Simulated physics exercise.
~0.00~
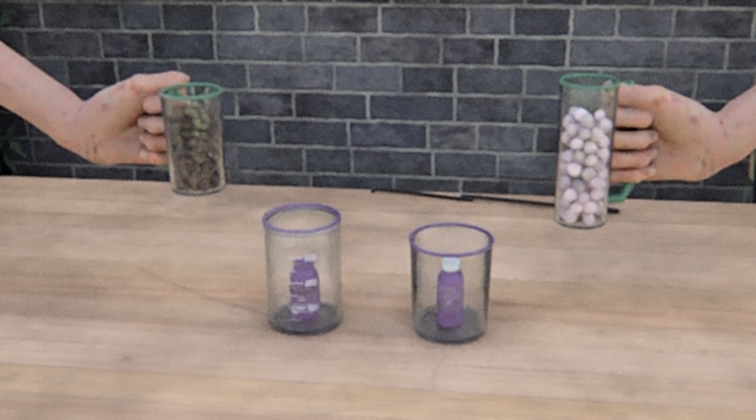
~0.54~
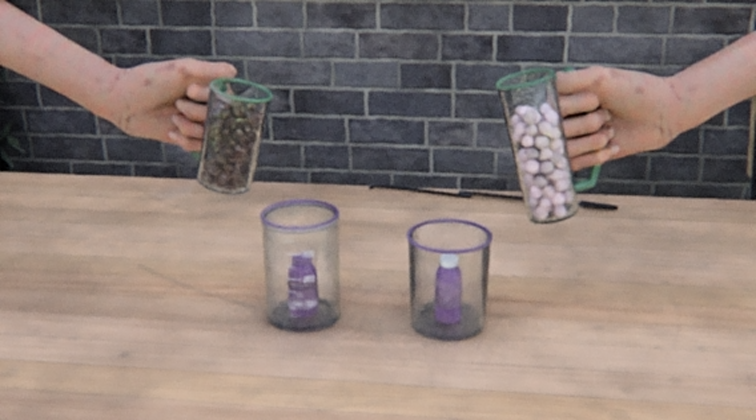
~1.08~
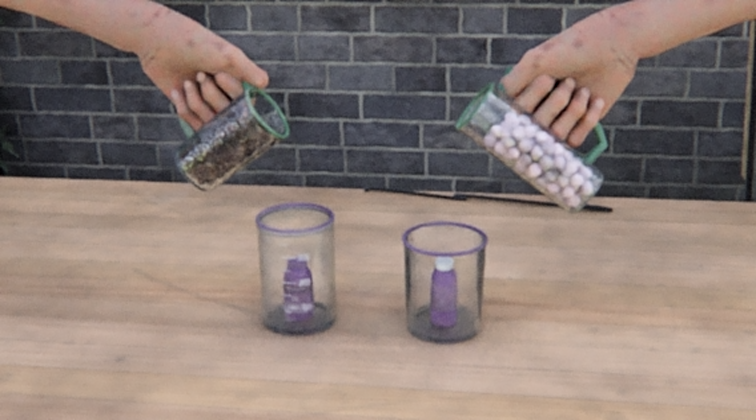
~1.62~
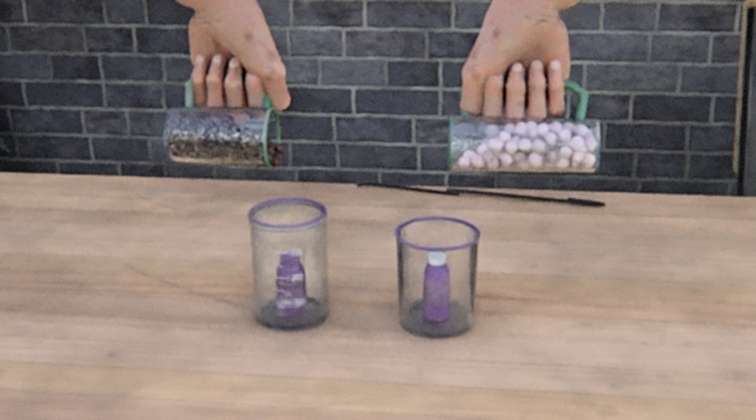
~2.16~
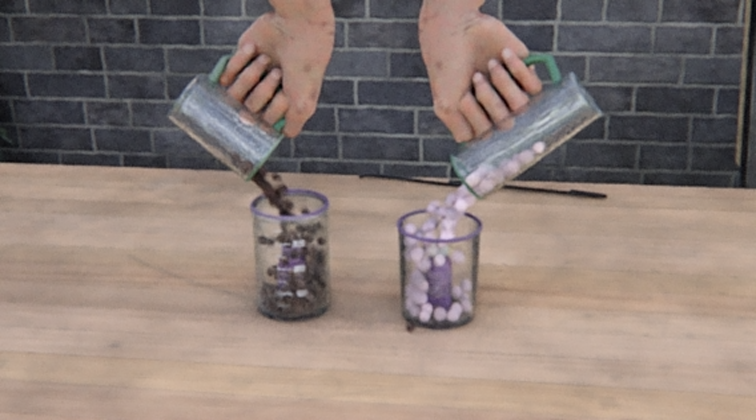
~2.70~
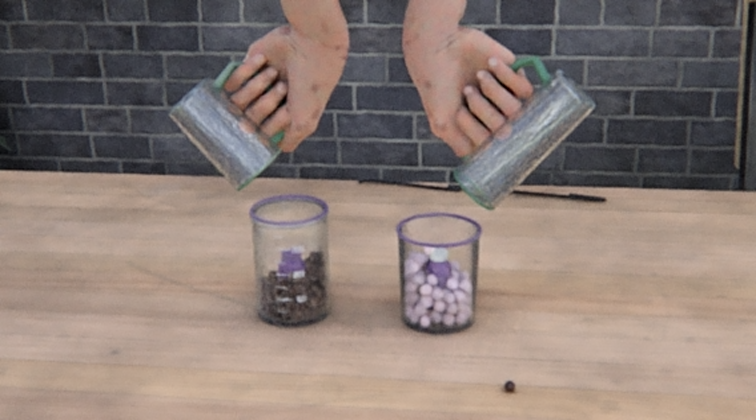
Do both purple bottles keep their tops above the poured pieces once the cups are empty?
Yes, the left bottle's top stays above the dark pieces, and the right bottle's top stays above the pale balls.
